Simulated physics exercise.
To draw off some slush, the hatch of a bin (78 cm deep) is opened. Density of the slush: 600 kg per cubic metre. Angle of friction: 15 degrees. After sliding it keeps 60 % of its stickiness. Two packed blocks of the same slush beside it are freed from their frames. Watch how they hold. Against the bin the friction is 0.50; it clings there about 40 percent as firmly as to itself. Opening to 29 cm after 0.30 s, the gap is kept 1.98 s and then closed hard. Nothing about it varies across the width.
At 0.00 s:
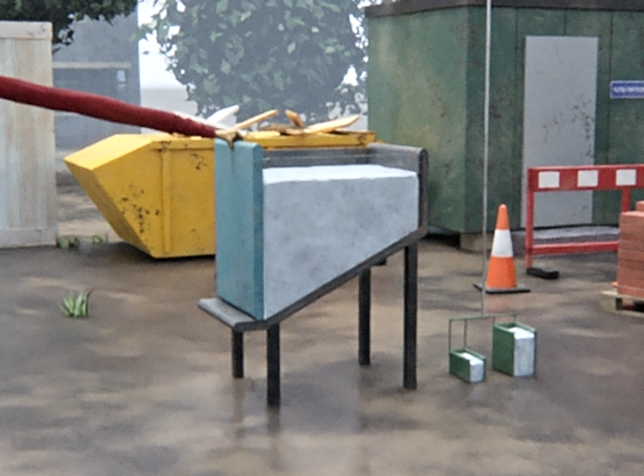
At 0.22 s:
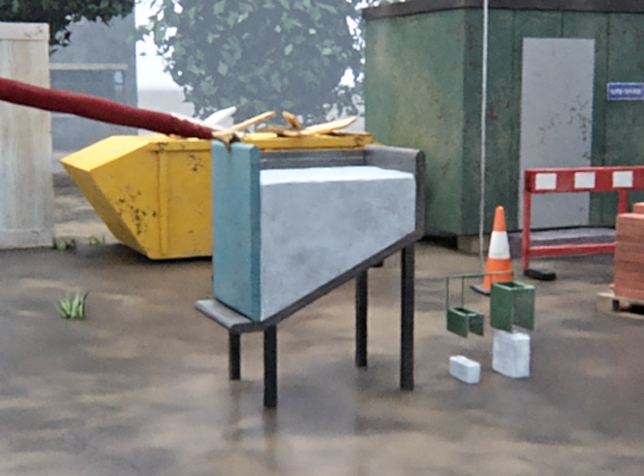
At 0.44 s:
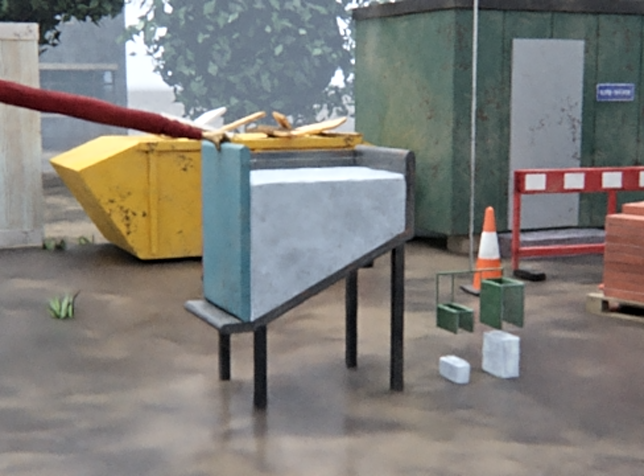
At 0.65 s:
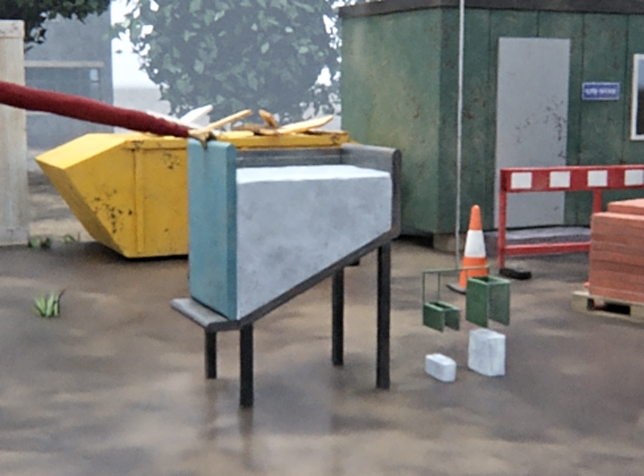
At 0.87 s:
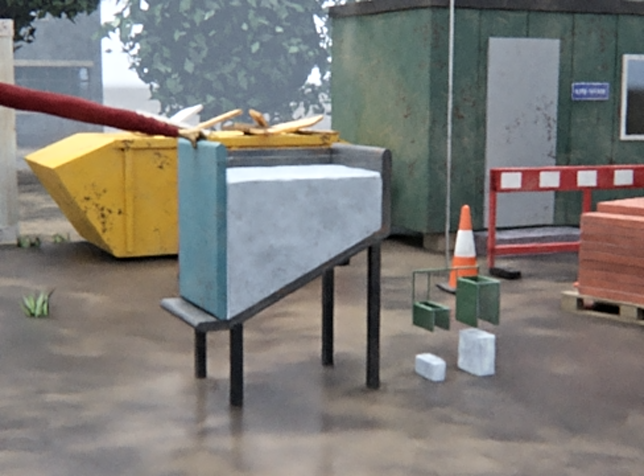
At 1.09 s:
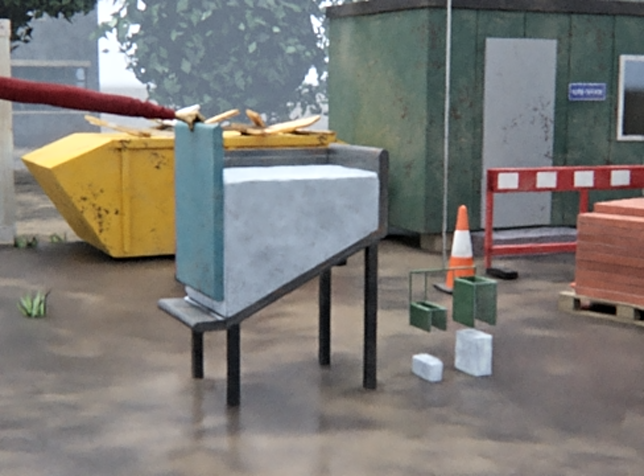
Two green moulds lift off pale blocks, then a blue hatch slides up slightly.
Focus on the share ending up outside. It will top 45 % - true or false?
False.
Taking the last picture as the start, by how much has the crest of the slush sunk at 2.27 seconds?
Roughly 0 centimetres, give or take.
After 1.63 s, the hatch is 29 cm open and 0 % is out.
After 2.27 s, the hatch is 29 cm open and 1 % is out.
After 2.91 s, the hatch is 29 cm open and 2 % is out.
After 3.56 s, the hatch is 7.1 cm open and 6 % is out.
After 4.25 s, the hatch is shut and 6 % is out.
